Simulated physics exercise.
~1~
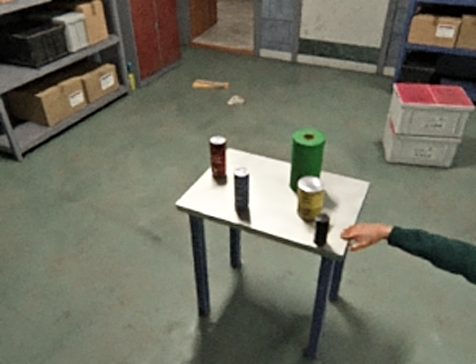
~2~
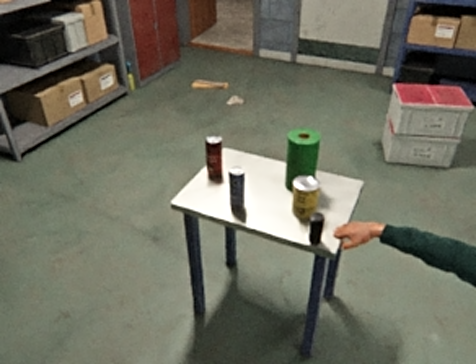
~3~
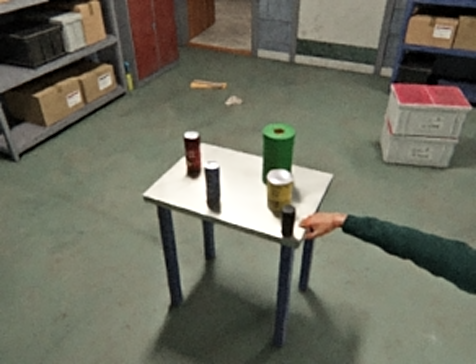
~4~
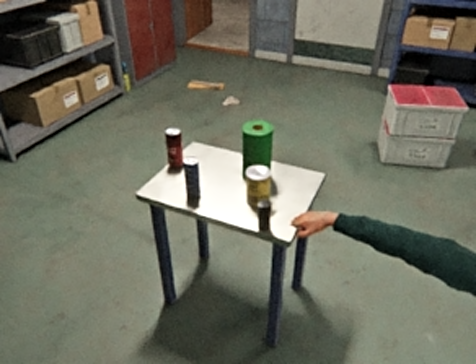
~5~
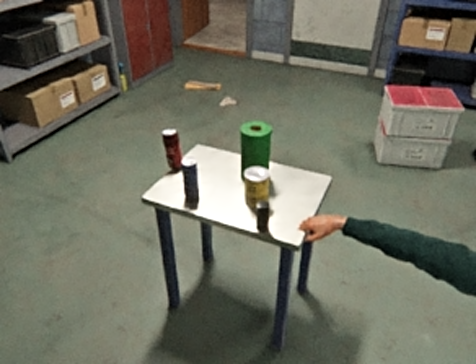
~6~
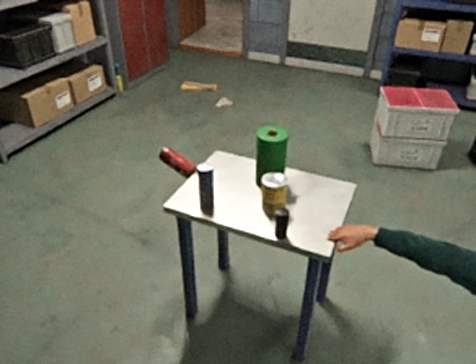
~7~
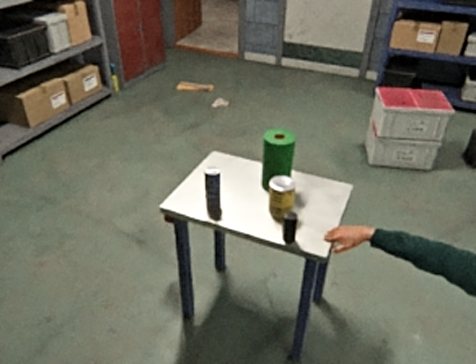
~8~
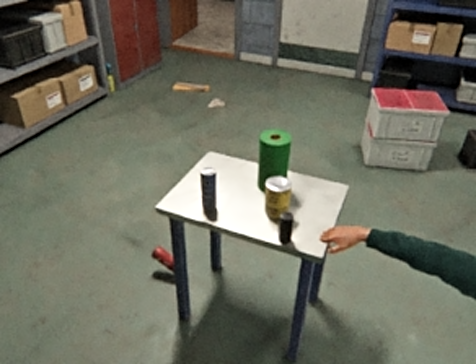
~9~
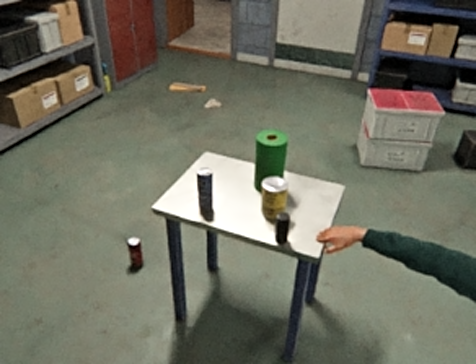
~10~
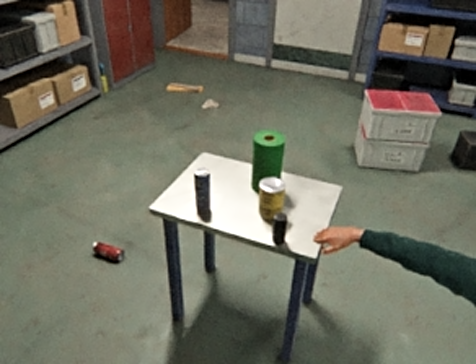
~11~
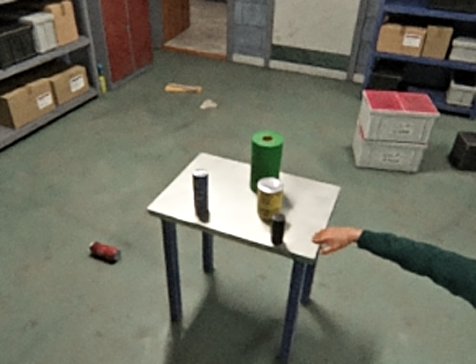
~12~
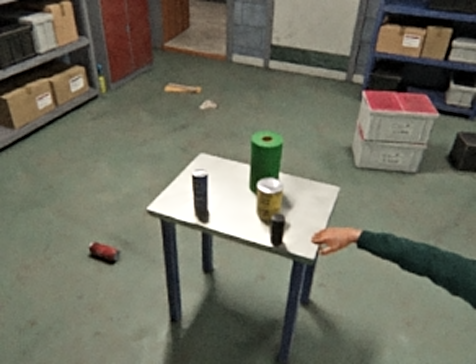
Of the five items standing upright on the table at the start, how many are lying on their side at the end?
One. The red can ends up lying on its side on the floor to the left of the table.
